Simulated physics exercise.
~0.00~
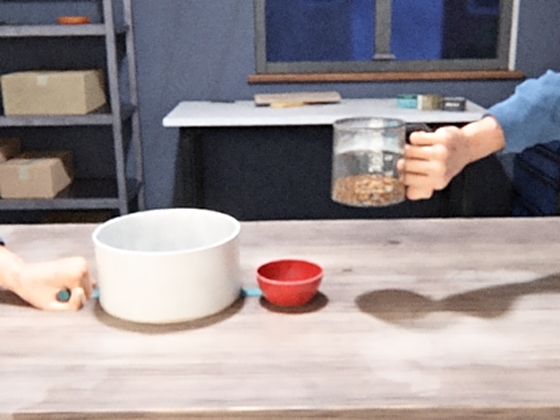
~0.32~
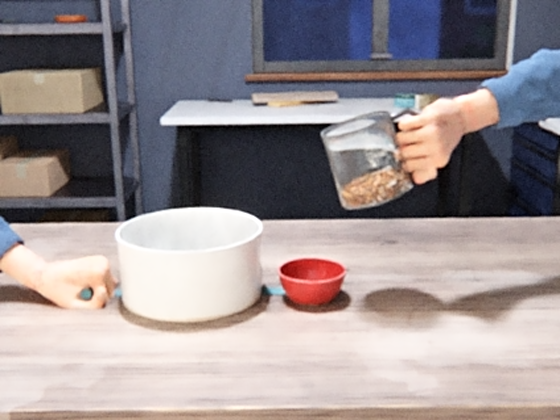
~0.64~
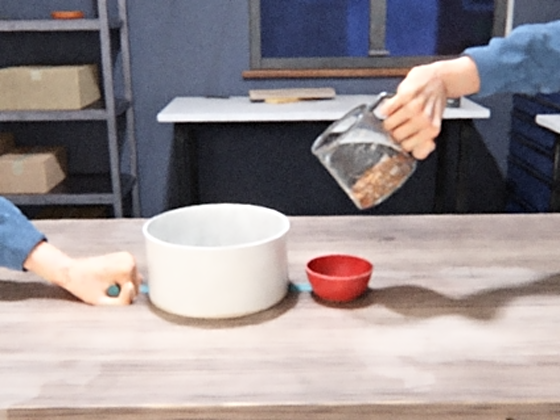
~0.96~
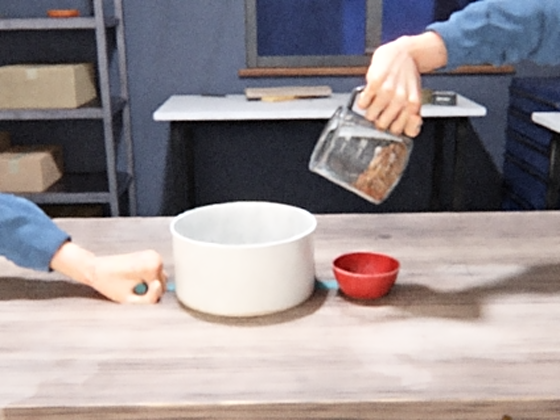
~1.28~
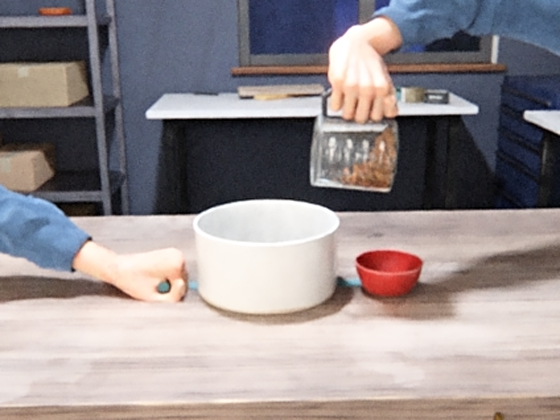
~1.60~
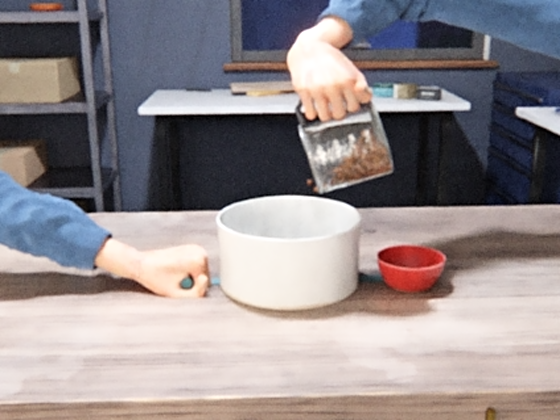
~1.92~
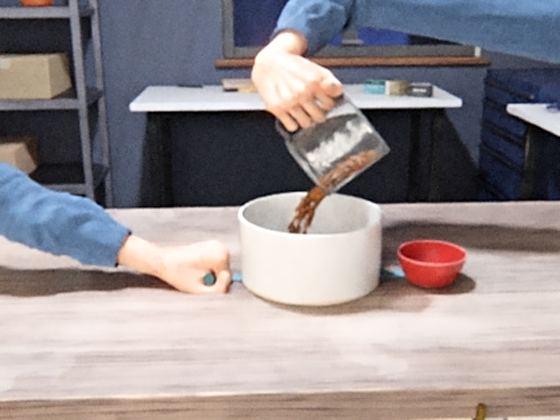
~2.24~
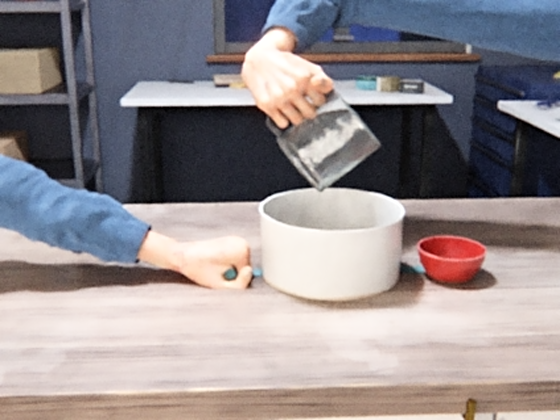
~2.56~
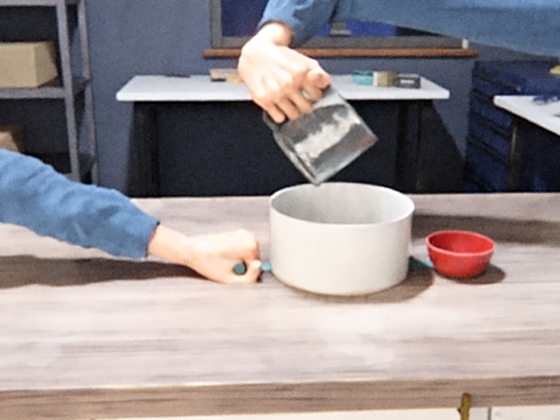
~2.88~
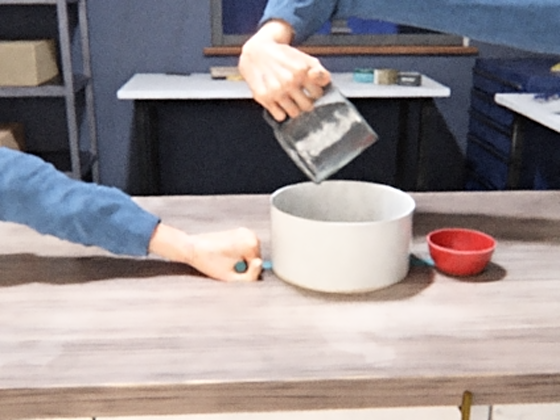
On a wooden table, one hand drawing a white pot and red bowl right as another tips a jug, emptying brown pieces into the pot.
